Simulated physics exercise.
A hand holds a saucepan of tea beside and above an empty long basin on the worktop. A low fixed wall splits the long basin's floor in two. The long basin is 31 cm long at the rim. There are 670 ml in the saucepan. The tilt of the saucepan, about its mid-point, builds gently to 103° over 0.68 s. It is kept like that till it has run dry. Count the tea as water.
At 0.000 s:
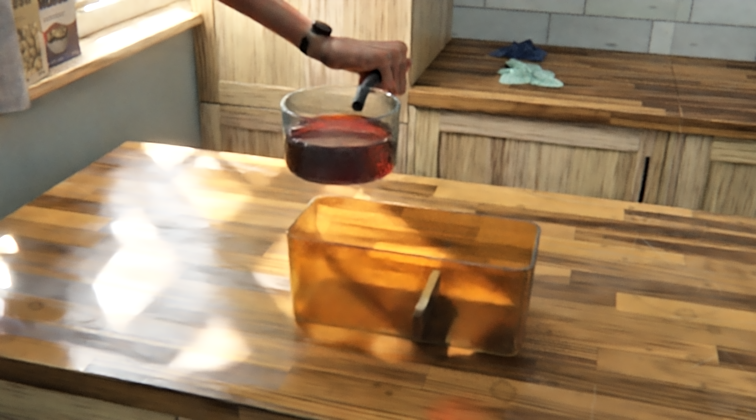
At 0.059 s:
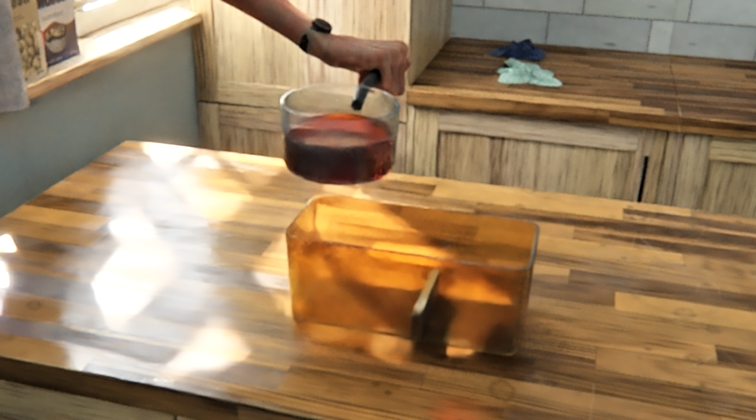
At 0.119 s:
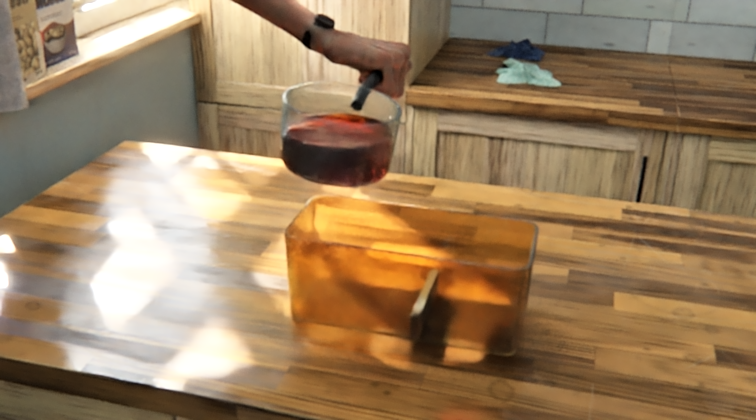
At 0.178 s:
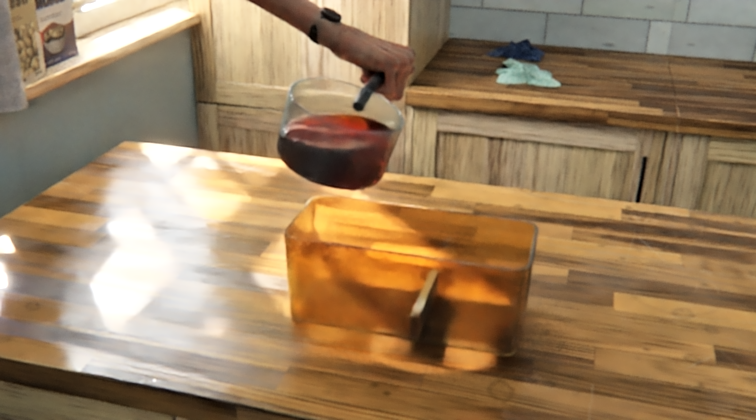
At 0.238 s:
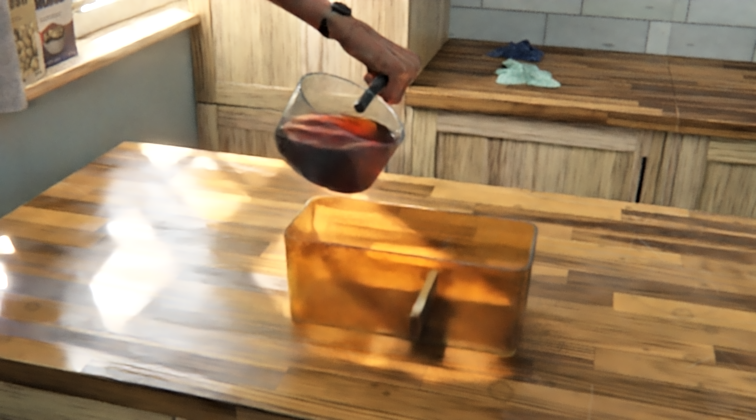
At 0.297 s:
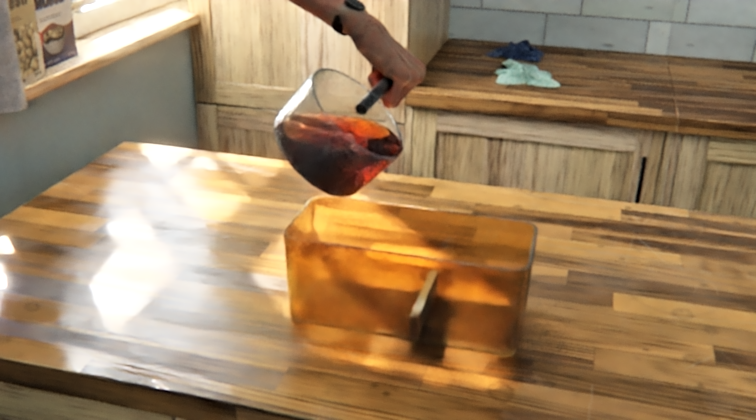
A hand gradually tilting a clear glass saucepan of dark reddish tea rightward above an amber long basin on a sunlit wooden worktop.
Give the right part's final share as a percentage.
Roughly 40 per cent is past the wall.
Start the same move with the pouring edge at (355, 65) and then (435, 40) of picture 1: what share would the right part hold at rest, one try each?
In turn about 10 and 80 per cent.
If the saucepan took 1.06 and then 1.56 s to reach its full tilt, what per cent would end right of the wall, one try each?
In turn about 55 and 60 per cent.
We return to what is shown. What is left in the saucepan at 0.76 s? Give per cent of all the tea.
Some 10 per cent.
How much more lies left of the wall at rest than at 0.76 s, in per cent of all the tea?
About 20 per cent.
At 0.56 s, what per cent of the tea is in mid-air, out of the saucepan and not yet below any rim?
About 34 per cent.
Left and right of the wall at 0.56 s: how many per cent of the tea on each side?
Left about 12, right about 20.
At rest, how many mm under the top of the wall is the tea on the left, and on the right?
Some 14 mm on the left and 18 mm on the right.
After 0.56 s the tilt is 96° and 35 per cent is still to pour, 13 is left of the wall and 19 right of it.
After 0.76 s the tilt is 103° and 10 per cent is still to pour, 40 is left of the wall and 43 right of it.
After 0.96 s the tilt is 103° and 1 per cent is still to pour, 57 is left of the wall and 39 right of it.
After 1.18 s the tilt is 103° and 0 per cent is still to pour, 60 is left of the wall and 39 right of it.
In the end 60 per cent lies left of the wall, 40 right of it and 1 outside.
